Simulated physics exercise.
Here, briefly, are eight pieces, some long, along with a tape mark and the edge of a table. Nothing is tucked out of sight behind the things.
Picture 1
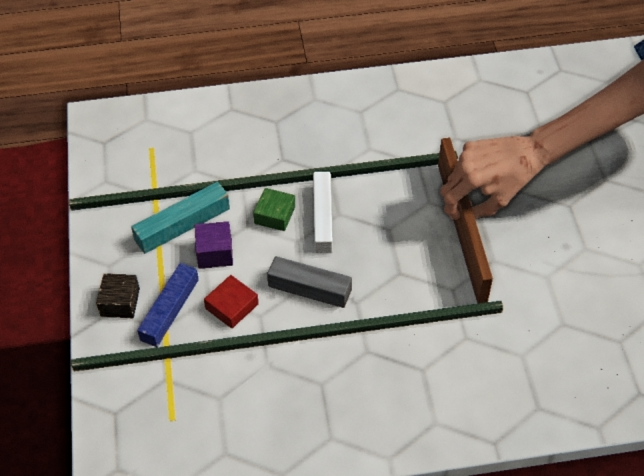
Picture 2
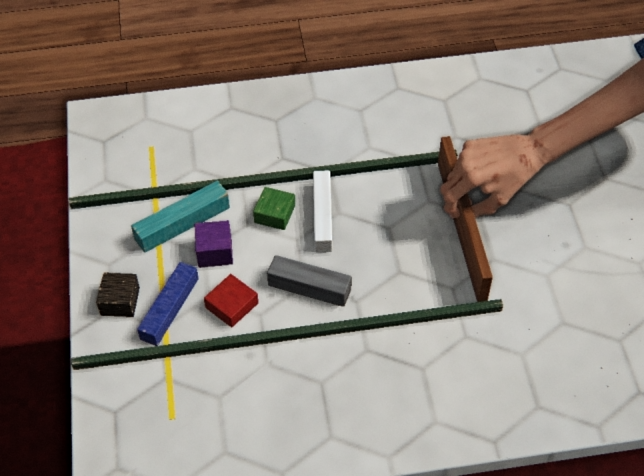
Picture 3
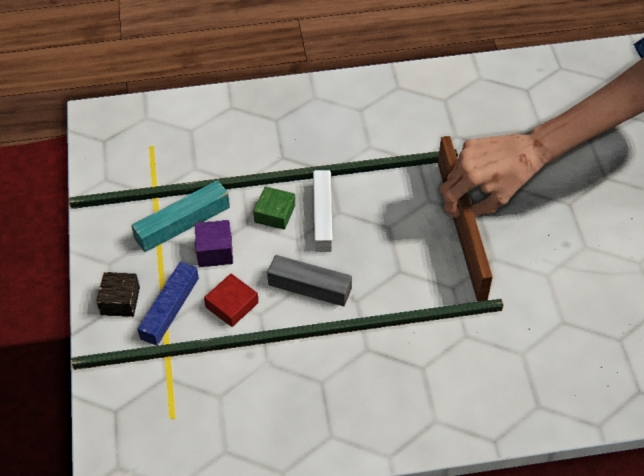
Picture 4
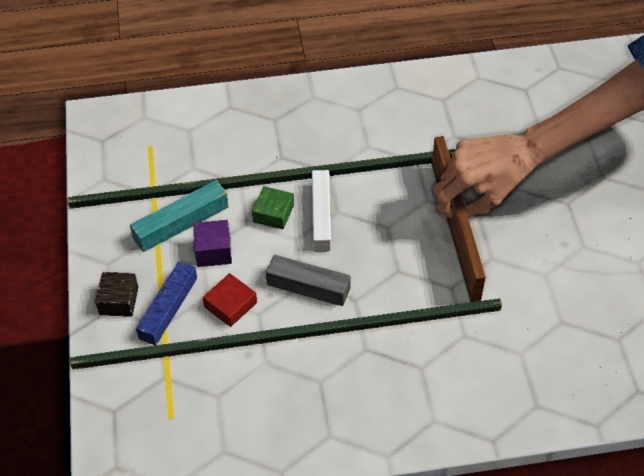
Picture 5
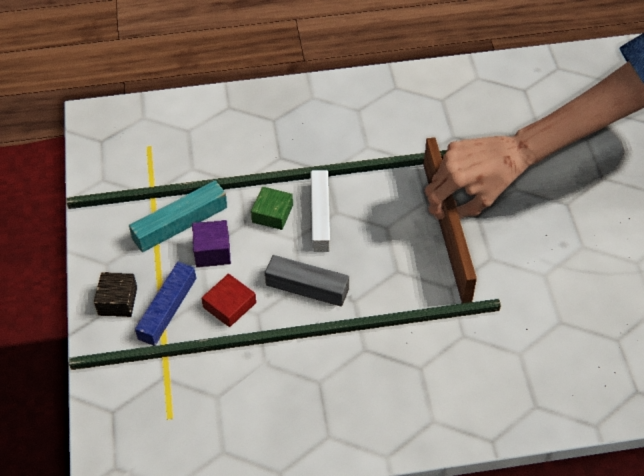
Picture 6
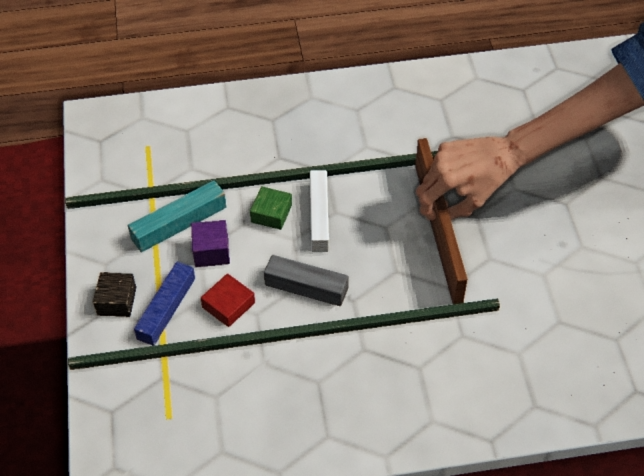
On a tiled surface, a hand slides a wooden board slightly left toward colored blocks.
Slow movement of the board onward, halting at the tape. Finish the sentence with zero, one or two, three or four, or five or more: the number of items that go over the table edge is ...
The number of items that go over the table edge is zero.
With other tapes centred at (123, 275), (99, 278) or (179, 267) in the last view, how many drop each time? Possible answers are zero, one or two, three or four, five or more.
Tape by tape, the falls would be three to four, then 5 or more, then no fall at all.
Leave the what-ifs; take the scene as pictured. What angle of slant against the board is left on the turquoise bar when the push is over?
About 65°.
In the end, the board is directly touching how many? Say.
That would be 2 of them.
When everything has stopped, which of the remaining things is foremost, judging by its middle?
Foremost: The black block.
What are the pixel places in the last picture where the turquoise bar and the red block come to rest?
The turquoise bar comes to rest close to (86, 225), while the red block rests close to (119, 330).
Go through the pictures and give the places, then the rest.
Black block (119, 296); blue bar (169, 304); turquoise bar (182, 218); board (464, 219); tape (161, 272), in the first frame.
Blue bar (169, 303); grey stick (309, 281), in the second frame.
Turquoise bar (182, 216); green block (275, 208), in the third frame.
Black block (117, 294); board (457, 217), in the fourth frame.
Blue bar (167, 303); red block (229, 300), in the fifth frame.
Black block (115, 294); blue bar (166, 303); turquoise bar (178, 216); board (440, 219); tape (158, 270), in the sixth frame.
A little later, none off yet; black block at rest near (115, 294); blue bar at rest near (166, 303); turquoise bar at rest near (178, 216).
Next, none off yet; black block at rest near (115, 294); blue bar at rest near (166, 303); turquoise bar moving near (170, 213).
When it is over, the number that fall off is zero.
